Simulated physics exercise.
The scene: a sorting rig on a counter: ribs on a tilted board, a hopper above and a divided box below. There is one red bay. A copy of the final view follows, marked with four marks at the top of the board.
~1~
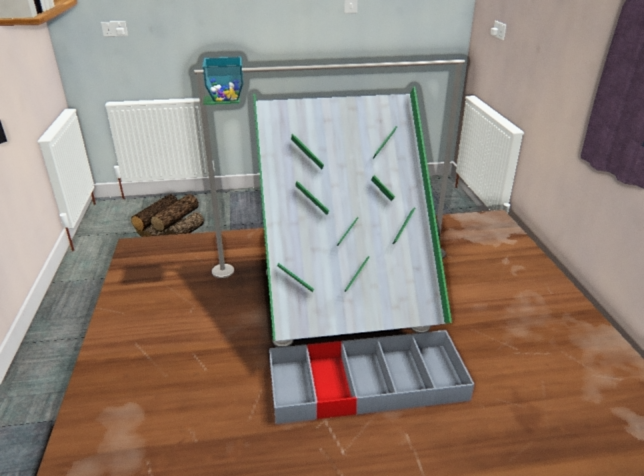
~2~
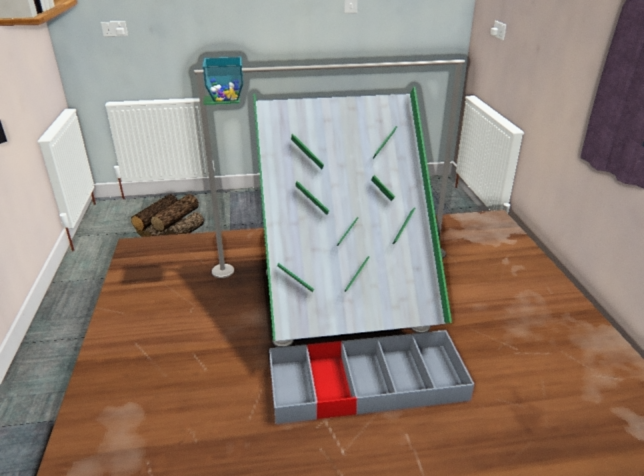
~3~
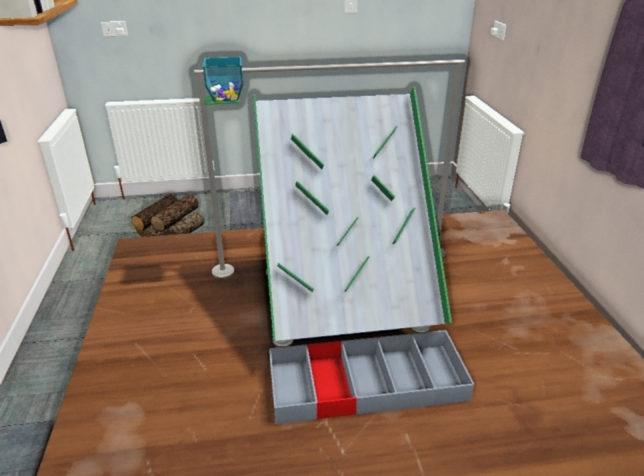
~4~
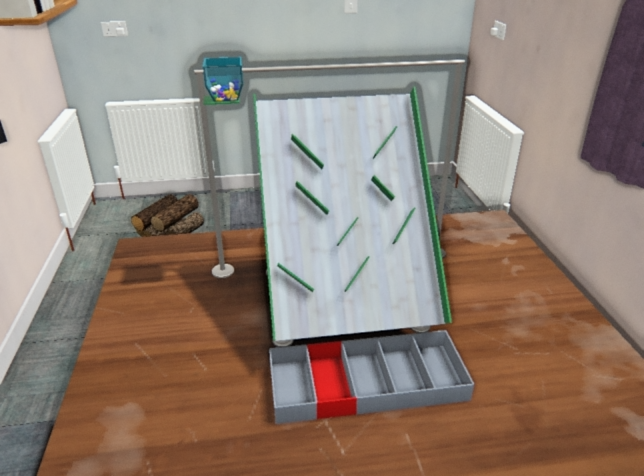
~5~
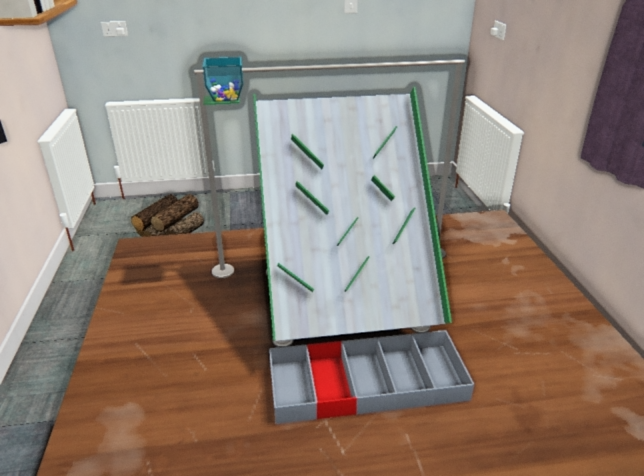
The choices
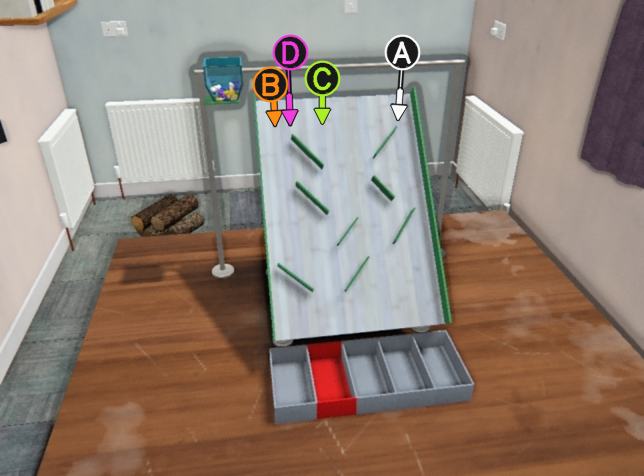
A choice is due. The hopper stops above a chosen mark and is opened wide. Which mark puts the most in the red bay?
Mark C does it best.
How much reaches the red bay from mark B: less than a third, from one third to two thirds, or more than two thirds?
It is less than a third.
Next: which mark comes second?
That would be D.
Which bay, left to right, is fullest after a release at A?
The fifth.
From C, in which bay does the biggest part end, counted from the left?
The second.
On the marked copy, mark A meets the board at (398, 114); mark B meets the board at (274, 120); mark C meets the board at (322, 118); mark D meets the board at (290, 119).
For mark A, roughly a quarter in the red bay, roughly two thirds in other bays, about a tenth outside the box.
For mark B, roughly a quarter in the red bay, roughly two thirds in other bays, about a tenth held on the board, just a few outside the box.
For mark C, roughly two thirds in the red bay, roughly a quarter in other bays, just a few held on the board, about a tenth outside the box.
For mark D, roughly a third in the red bay, roughly half in other bays, about a tenth held on the board, about a tenth outside the box.
